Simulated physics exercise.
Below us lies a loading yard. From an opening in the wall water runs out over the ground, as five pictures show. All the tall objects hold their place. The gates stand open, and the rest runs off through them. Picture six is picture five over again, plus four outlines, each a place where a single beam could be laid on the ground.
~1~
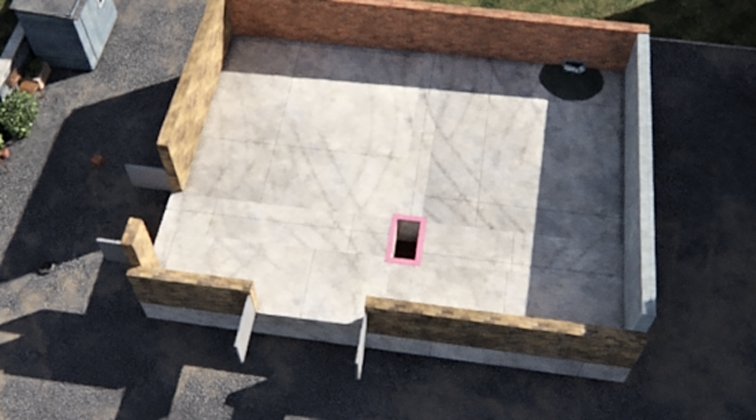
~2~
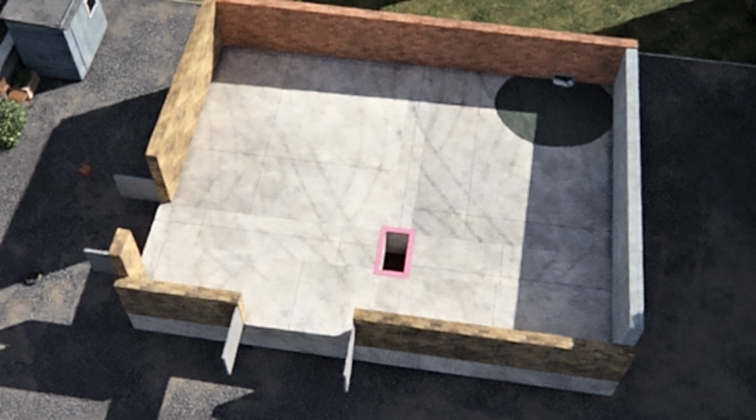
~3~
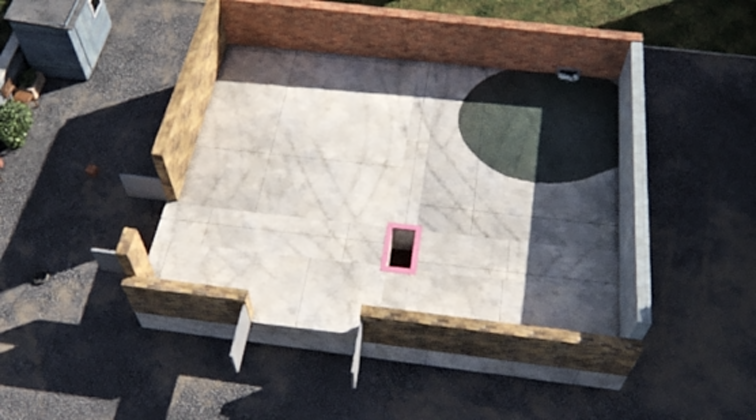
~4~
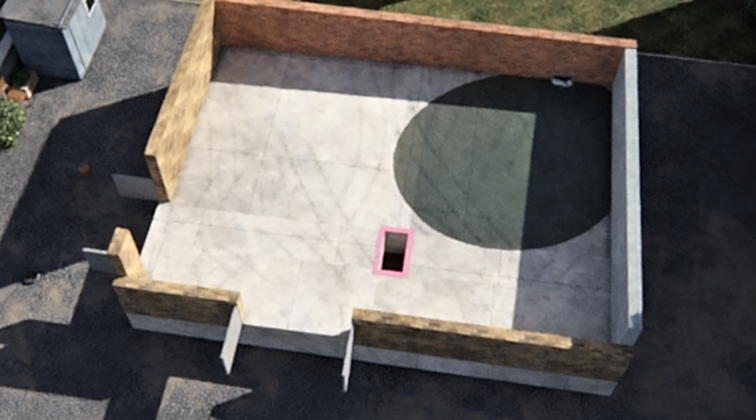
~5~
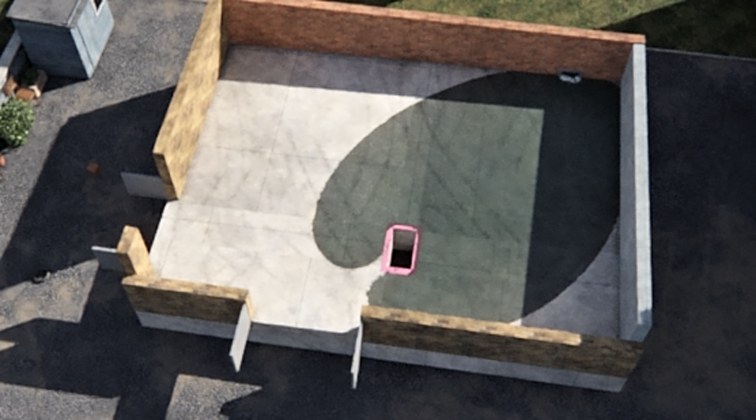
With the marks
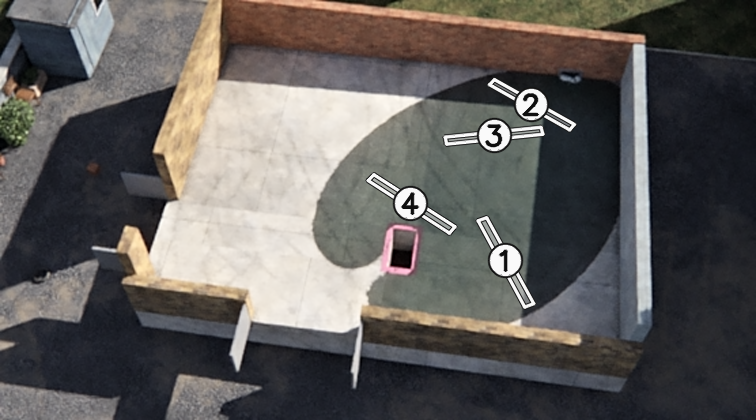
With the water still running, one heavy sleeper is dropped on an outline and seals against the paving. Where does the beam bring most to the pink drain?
Use spot 1.
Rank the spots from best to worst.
The order is 1, 3, 2, 4.
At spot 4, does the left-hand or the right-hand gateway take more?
More leaves on the left.
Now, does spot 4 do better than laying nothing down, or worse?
Worse.
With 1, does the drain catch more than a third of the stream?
No, it does not.
On the marked copy, 1 from (482, 219) to (529, 305); 2 from (491, 82) to (572, 127); 3 from (445, 140) to (541, 130); 4 from (371, 177) to (452, 229).
Choosing 1, about 27 % of the stream goes into the pink drain, about 72 % out by the gates.
Choosing 2, about 9 % of the stream goes into the pink drain, about 90 % out by the gates.
Choosing 3, about 15 % of the stream goes into the pink drain, about 85 % out by the gates.
Choosing 4, about 4 % of the stream goes into the pink drain, about 95 % out by the gates.
